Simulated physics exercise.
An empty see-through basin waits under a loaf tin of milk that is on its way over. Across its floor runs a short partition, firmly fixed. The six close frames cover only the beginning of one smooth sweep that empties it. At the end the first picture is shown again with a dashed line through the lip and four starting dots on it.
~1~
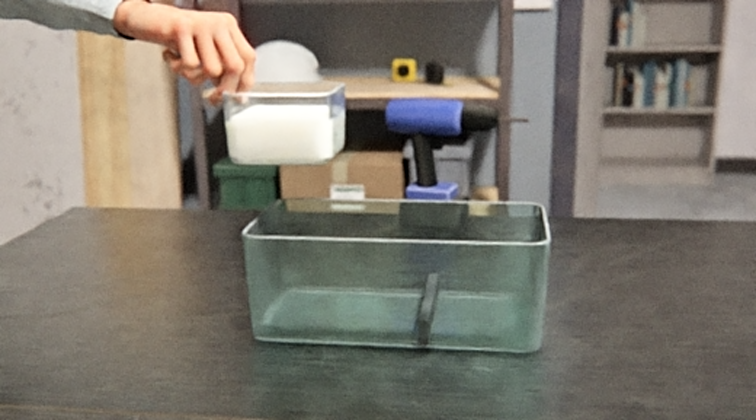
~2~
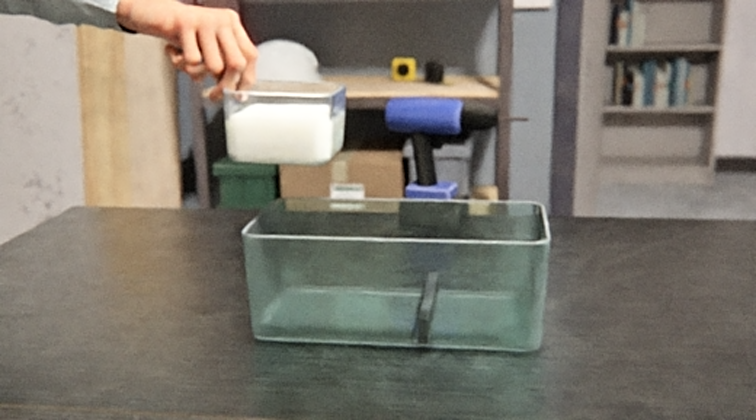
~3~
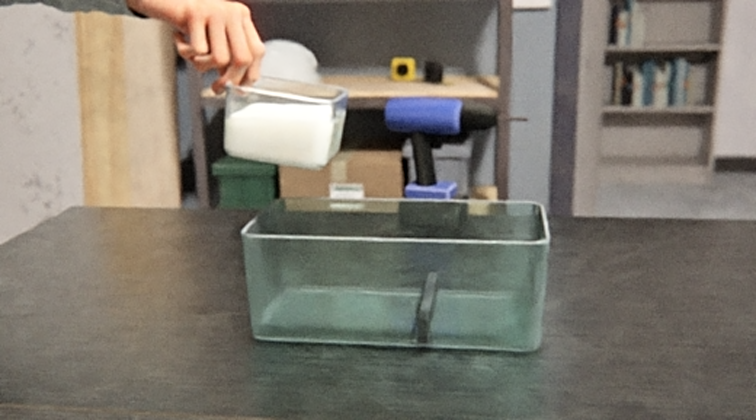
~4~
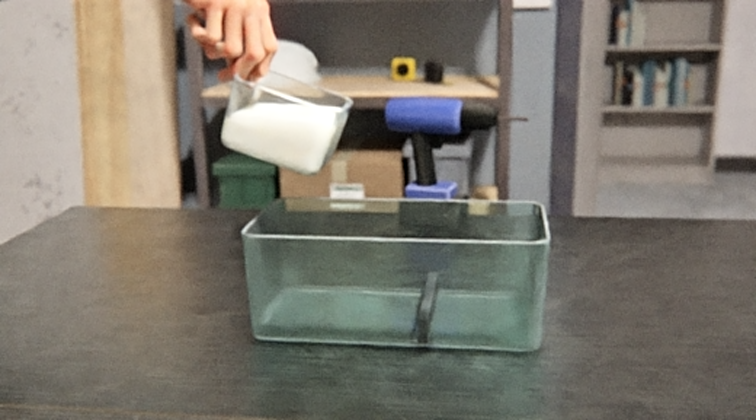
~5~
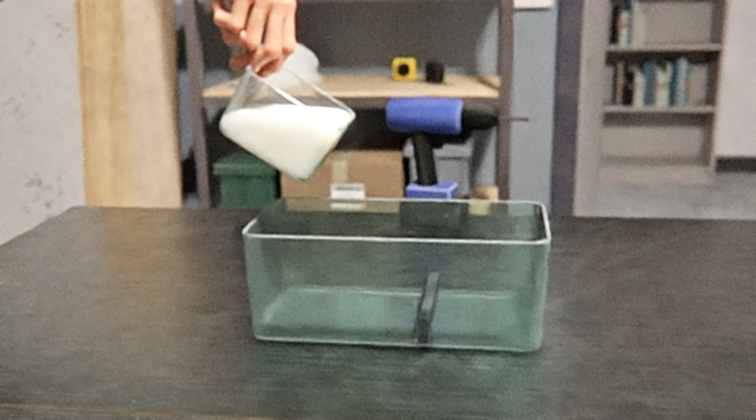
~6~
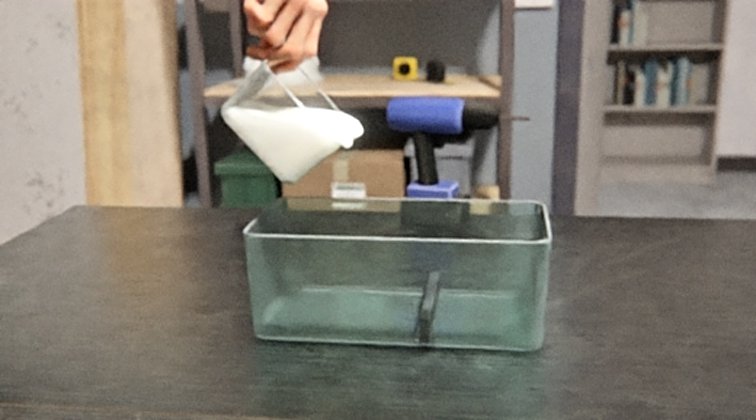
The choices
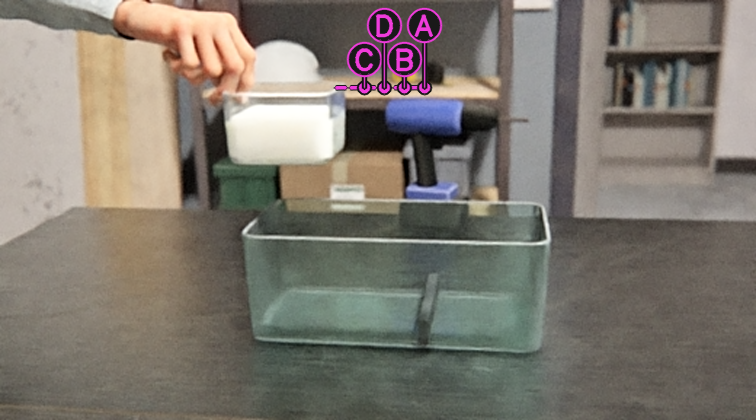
A clear container of milk, held by a hand above an empty see-through basin with a short dark divider, tilted slowly at first, then more steeply to the right, until milk began slipping over its lip.
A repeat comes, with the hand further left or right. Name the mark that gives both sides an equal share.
Use place D.
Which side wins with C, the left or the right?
The left side.
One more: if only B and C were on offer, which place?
That would be B.
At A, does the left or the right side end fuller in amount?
More ends on the right.
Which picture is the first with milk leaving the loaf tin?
Picture 6.
On the marked copy, A at (424, 87); B at (404, 87); C at (364, 87); D at (384, 87).
With A, about 20 % ends left of the wall and 79 % right of it.
With B, about 37 % ends left of the wall and 62 % right of it.
With C, about 74 % ends left of the wall and 24 % right of it.
With D, about 52 % ends left of the wall and 47 % right of it.
